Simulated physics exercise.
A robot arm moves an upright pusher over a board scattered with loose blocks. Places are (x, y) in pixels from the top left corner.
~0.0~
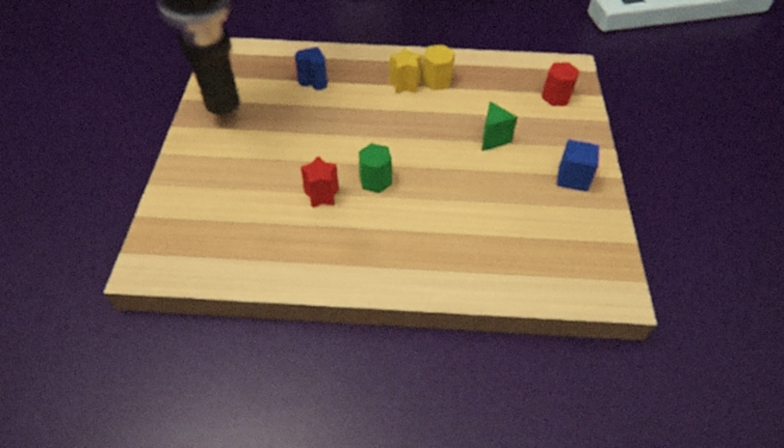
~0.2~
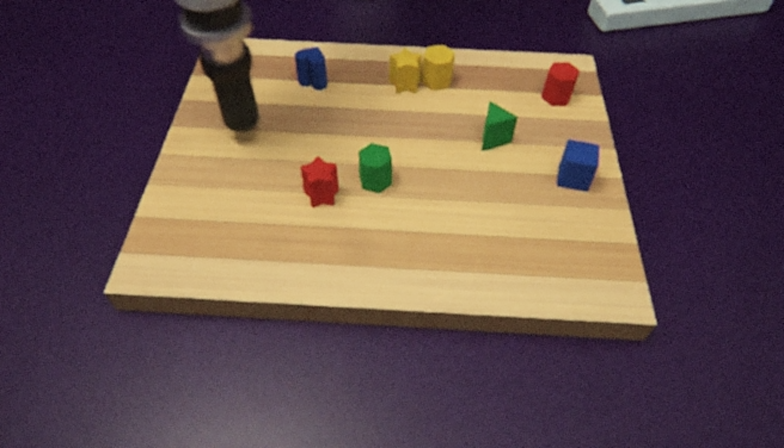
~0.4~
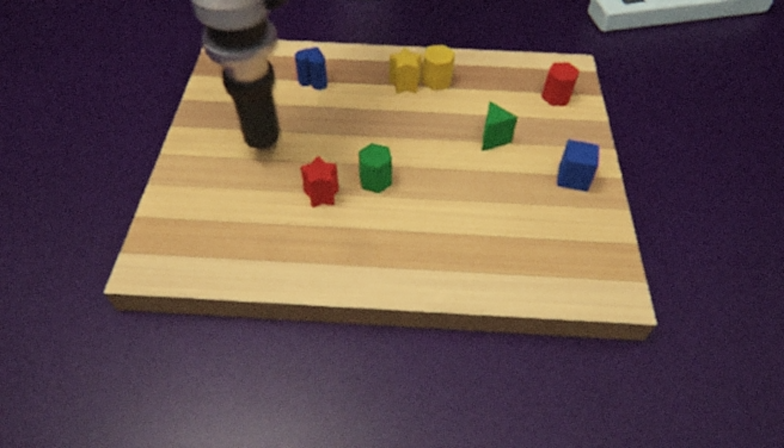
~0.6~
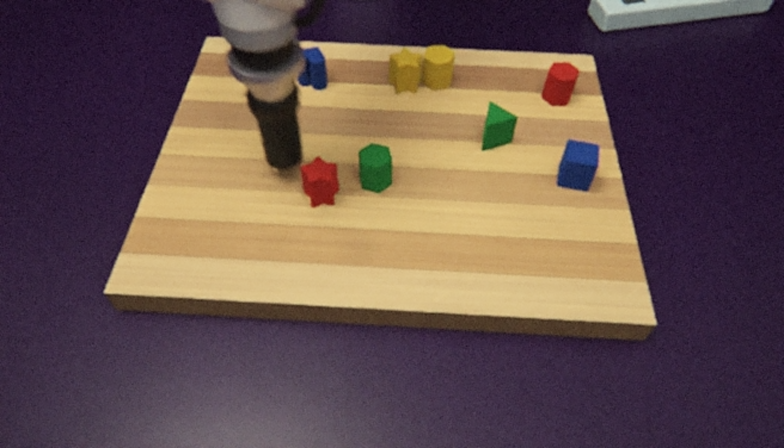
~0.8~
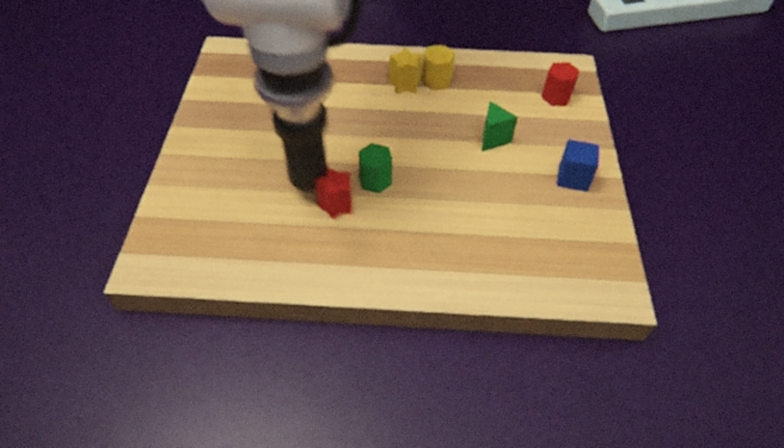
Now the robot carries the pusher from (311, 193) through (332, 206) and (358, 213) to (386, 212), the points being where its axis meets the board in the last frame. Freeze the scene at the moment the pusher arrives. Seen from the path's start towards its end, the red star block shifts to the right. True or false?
That claim is true.
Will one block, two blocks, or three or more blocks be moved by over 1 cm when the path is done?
I count one.
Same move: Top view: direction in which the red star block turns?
Clockwise, looking down.
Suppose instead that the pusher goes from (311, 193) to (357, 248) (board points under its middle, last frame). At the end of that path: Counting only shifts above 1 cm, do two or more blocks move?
I expect not.
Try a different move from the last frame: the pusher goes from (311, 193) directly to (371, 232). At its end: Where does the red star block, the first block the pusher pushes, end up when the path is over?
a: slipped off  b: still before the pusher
b.
The first path, step by step. Halfway along, pusher (343, 196); red star block (371, 200).
At the end, pusher (387, 197); red star block (406, 209), turned 25° clockwise; green hexagonal block not moved.
